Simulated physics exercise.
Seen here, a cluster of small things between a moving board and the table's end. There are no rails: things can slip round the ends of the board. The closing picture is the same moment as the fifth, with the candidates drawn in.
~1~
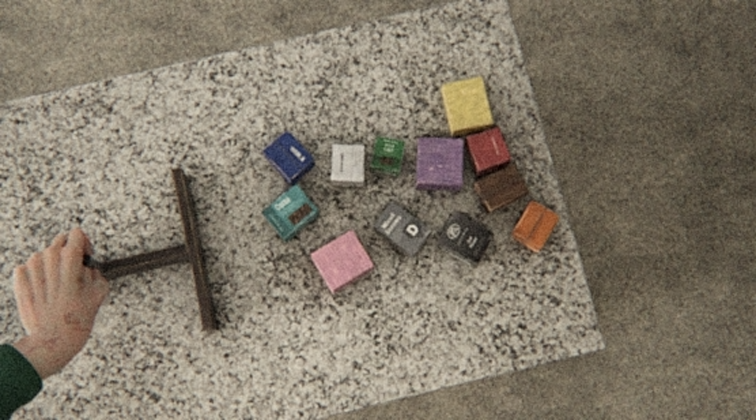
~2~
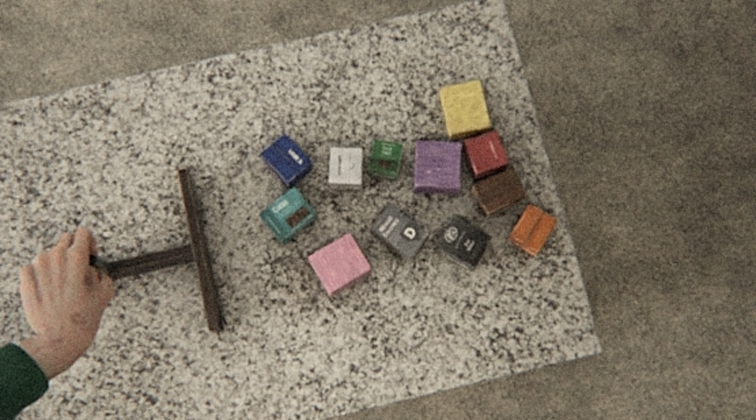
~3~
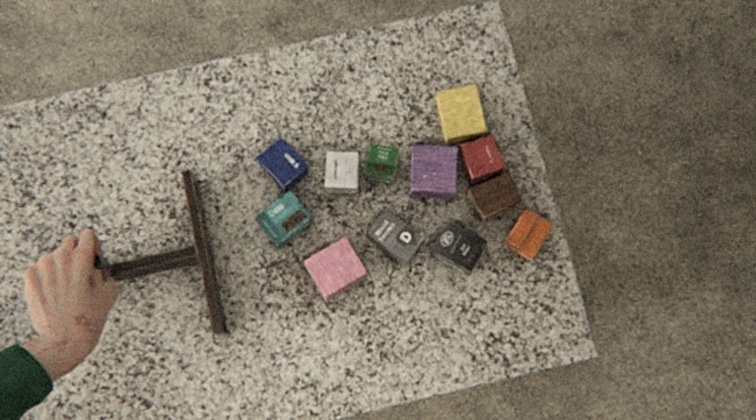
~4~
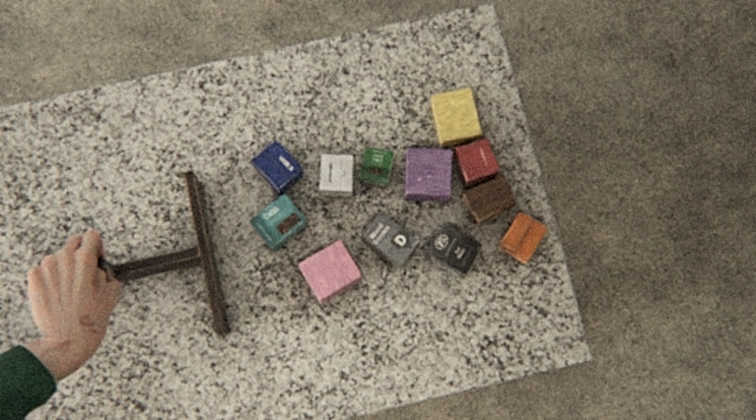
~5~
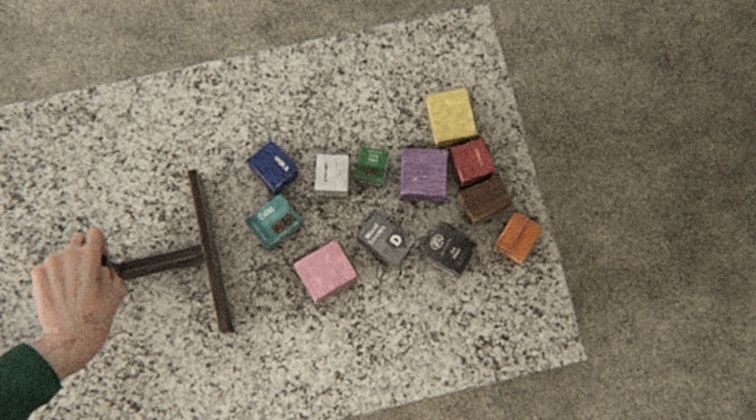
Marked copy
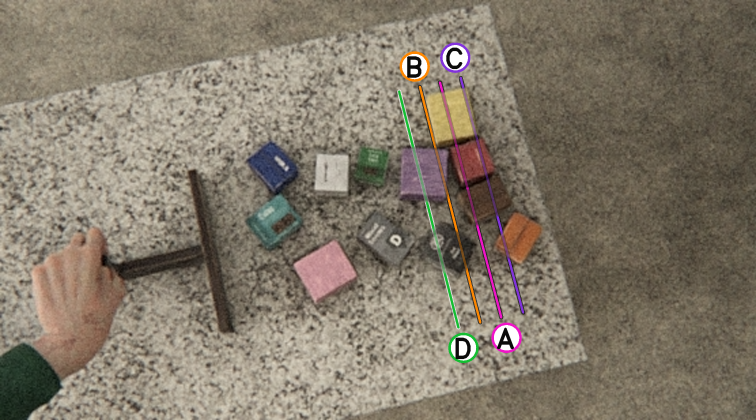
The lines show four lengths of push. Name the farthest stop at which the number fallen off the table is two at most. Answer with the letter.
As far as mark D.
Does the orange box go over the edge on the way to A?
Yes.
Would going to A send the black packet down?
No.
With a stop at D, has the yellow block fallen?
No.
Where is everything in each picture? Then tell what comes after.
The first frame shows board (192, 247); purple block (440, 164); turquoise packet (291, 214).
The second frame shows board (197, 248); white packet (346, 169).
The third frame shows board (201, 249); yellow block (461, 115).
The fourth frame shows board (204, 250); blue box (278, 167).
The fifth frame shows board (207, 248); grey box (385, 241); black packet (449, 251); red box (471, 163).
On the copy, A at (470, 197); B at (449, 202); C at (491, 192); D at (428, 206).
On D. First, board (287, 230); blue box (295, 162); pink block (332, 272).
Then, board (366, 213); red box (516, 154); brown box (488, 204).
Finally, board (425, 199); red box over the edge; purple block over the edge; two fallen.
By contrast, A drops five; B drops four; C drops eight.
